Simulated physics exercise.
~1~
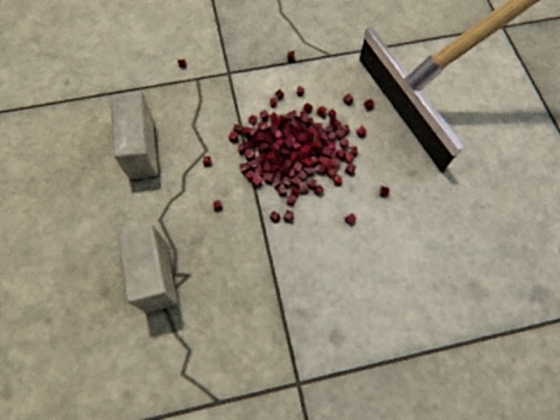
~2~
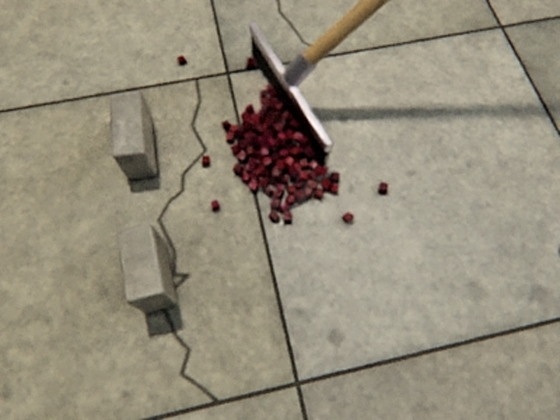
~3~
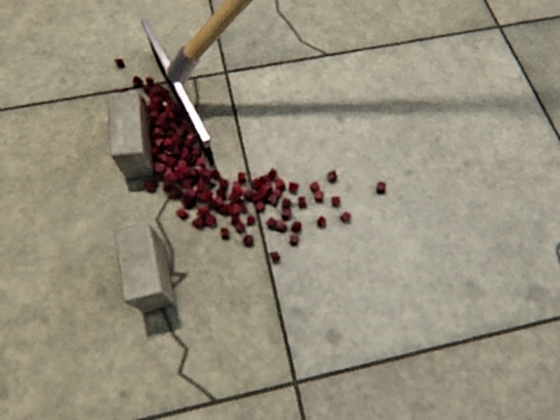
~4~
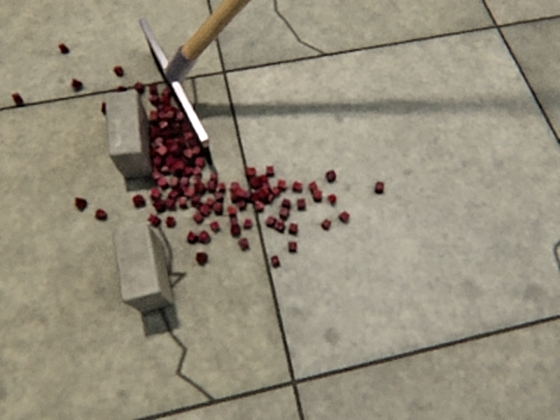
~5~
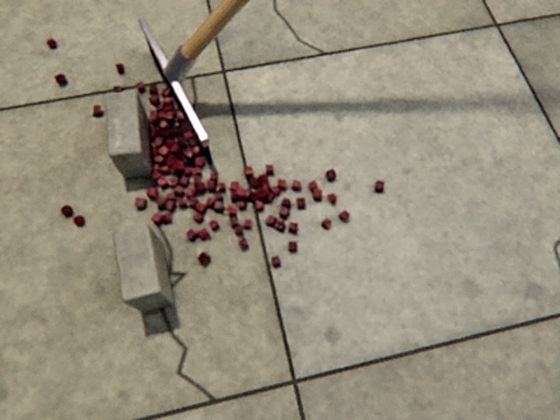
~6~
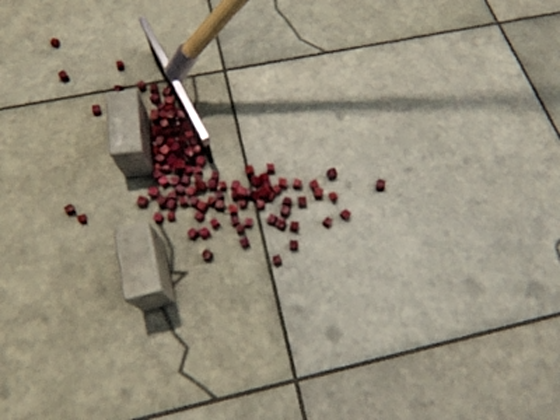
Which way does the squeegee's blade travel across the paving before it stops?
The blade moves to the left, pushing the dark red cubes towards the two grey blocks.
